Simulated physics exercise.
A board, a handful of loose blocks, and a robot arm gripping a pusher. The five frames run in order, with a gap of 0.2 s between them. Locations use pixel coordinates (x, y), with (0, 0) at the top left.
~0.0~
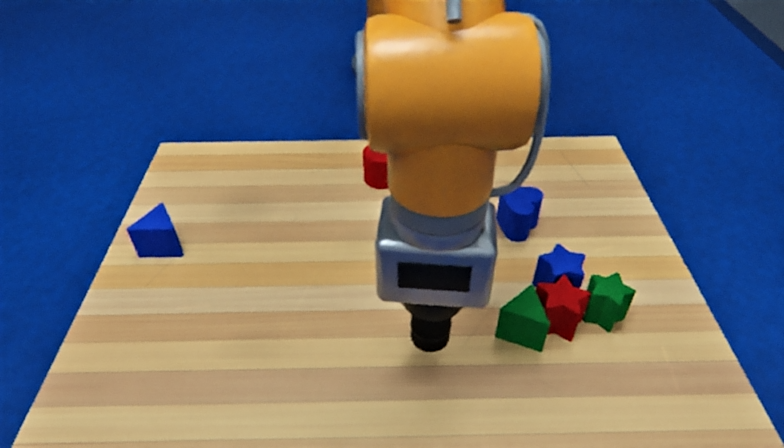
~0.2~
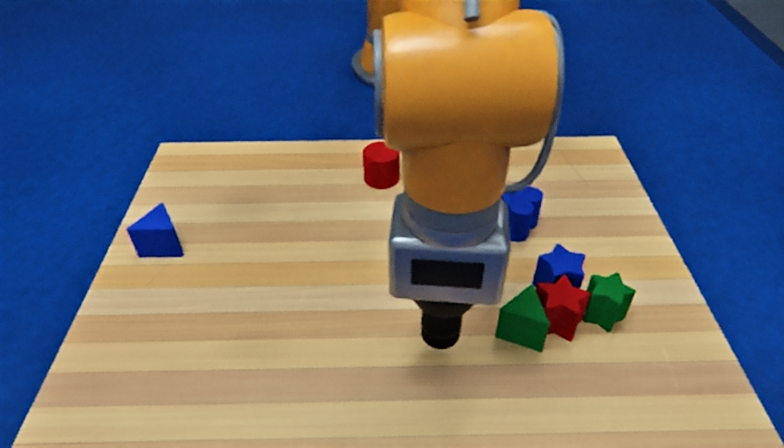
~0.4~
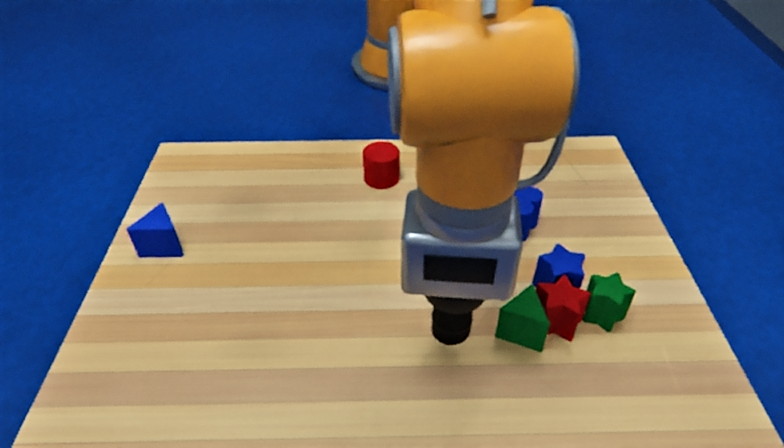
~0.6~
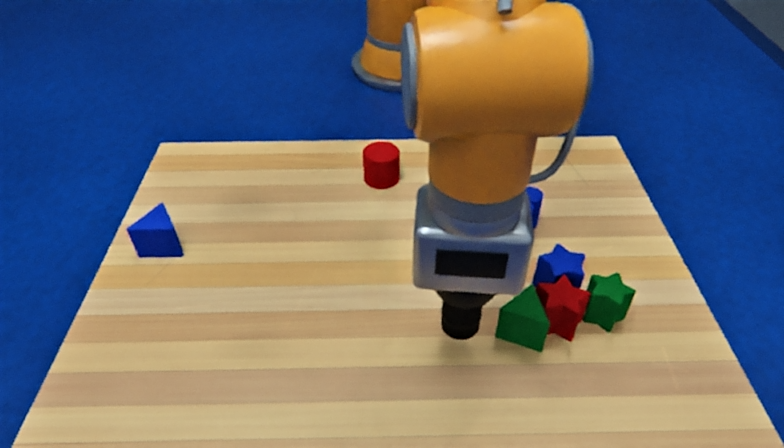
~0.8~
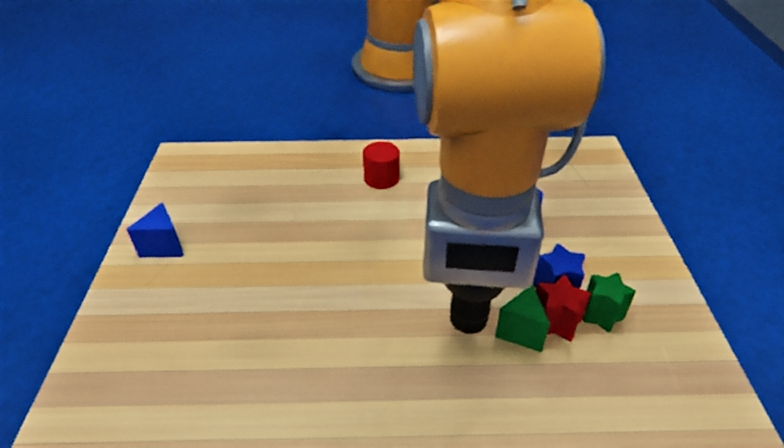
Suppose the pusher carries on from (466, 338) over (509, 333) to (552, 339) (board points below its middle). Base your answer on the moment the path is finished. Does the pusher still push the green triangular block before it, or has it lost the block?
I think the pusher keeps pushing the green triangular block along right to the end.
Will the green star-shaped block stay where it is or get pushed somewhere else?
Somewhere new.
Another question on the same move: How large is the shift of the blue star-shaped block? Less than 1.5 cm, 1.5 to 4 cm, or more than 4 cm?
Distance: Below 1.5 cm.
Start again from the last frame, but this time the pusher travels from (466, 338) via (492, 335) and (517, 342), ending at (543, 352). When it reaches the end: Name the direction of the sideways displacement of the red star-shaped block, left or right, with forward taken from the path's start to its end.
Answer: Leftward.
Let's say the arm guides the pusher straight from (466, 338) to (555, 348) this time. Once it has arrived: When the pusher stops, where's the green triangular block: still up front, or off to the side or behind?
The pusher still pushes it.
On the path given first. Halfway along, pusher (513, 316); green triangular block (561, 301); red star-shaped block (592, 288); blue star-shaped block (568, 257), turned 20° anticlockwise; green star-shaped block (633, 286).
At the end, pusher (558, 321); green triangular block (600, 298), turned 25° anticlockwise; red star-shaped block (617, 276), turned 30° anticlockwise; blue star-shaped block (568, 257), turned 20° anticlockwise; green star-shaped block (657, 281), turned 35° clockwise.
